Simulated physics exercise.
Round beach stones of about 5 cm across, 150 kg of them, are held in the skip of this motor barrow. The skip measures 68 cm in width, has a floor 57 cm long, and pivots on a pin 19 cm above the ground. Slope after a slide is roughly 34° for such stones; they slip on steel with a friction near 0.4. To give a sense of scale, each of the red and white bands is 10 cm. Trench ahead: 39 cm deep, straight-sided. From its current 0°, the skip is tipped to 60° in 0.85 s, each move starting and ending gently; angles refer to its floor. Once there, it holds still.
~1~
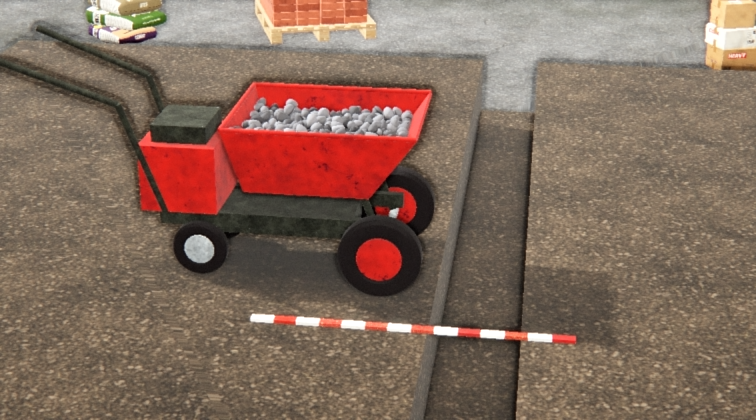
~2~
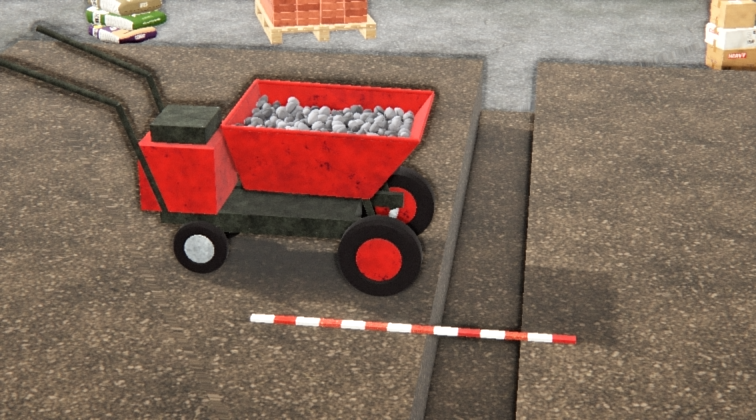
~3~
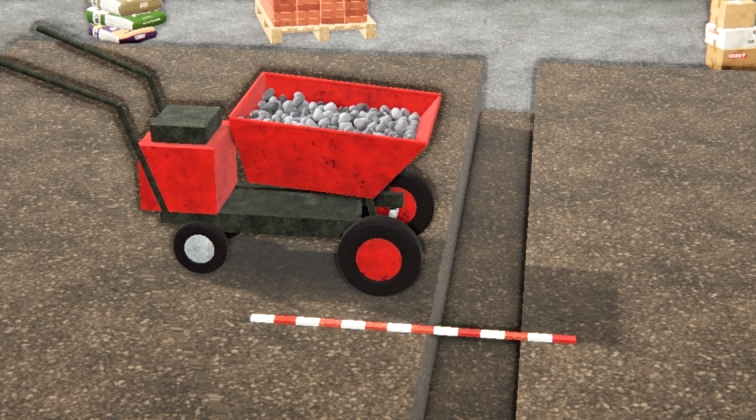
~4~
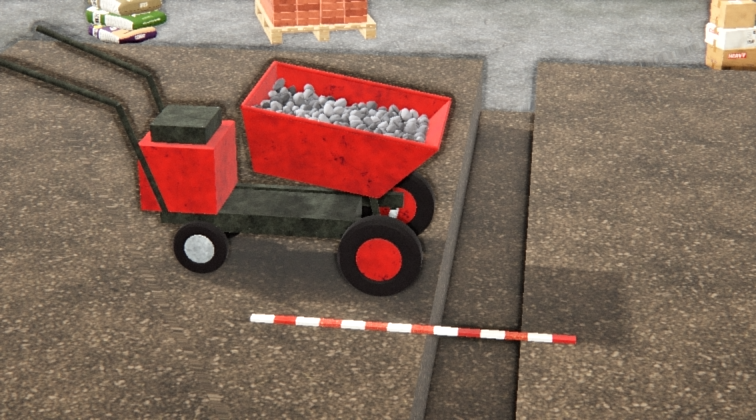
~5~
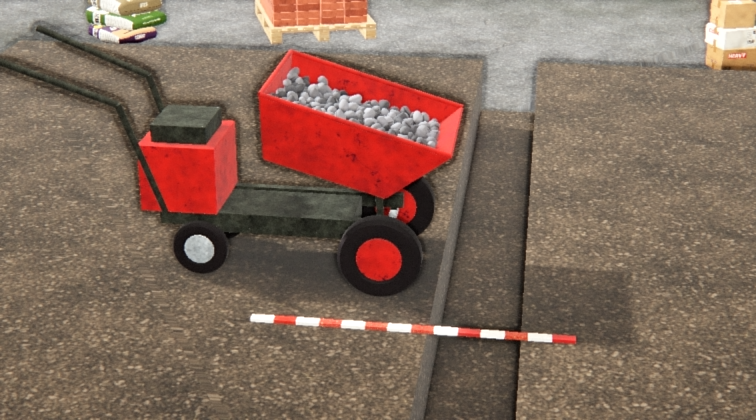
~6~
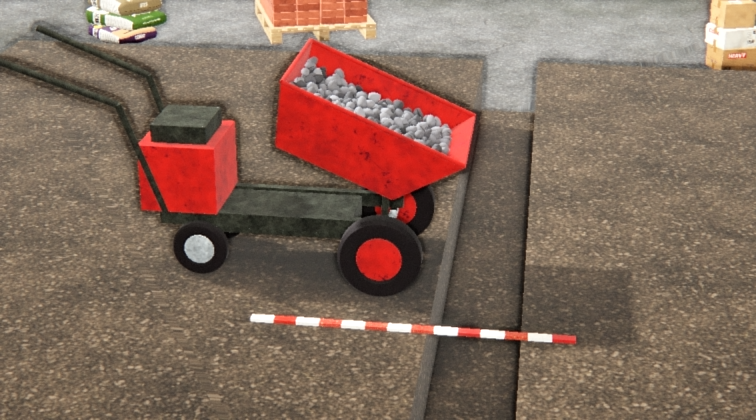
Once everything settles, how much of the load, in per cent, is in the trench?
Once it settles, about 21 per cent of the load is there.
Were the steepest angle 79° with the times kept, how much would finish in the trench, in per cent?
Then close to 15 per cent.
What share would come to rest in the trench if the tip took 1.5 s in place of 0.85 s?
I'd put it at some 25 in a hundred.
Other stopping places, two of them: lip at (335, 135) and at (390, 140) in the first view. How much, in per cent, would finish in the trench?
The first gives about 70 percent and the second about 35 percent.
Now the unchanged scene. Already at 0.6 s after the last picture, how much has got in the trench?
0 per cent or so by then.
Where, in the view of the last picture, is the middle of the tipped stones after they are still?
Centre estimate: Around (571, 272).
Then, 0.3 s after the last picture the floor is at 51°, 100 % in the skip; the foremost stones are at (490, 193).
Then, 0.6 s after the last picture the floor is at 60°, 85 % in the skip, 2 % in the trench, 14 % past the trench; the foremost stones are at (576, 273).
Then, 0.9 s after the last picture the floor is at 60°, 47 % in the skip, 2 % in the trench, 51 % past the trench; the foremost stones are at (703, 275).
Then, 2.9 s after the last picture the floor is at 60°, 19 % in the skip, 21 % in the trench, 60 % past the trench; the foremost stones are past the picture's edge.
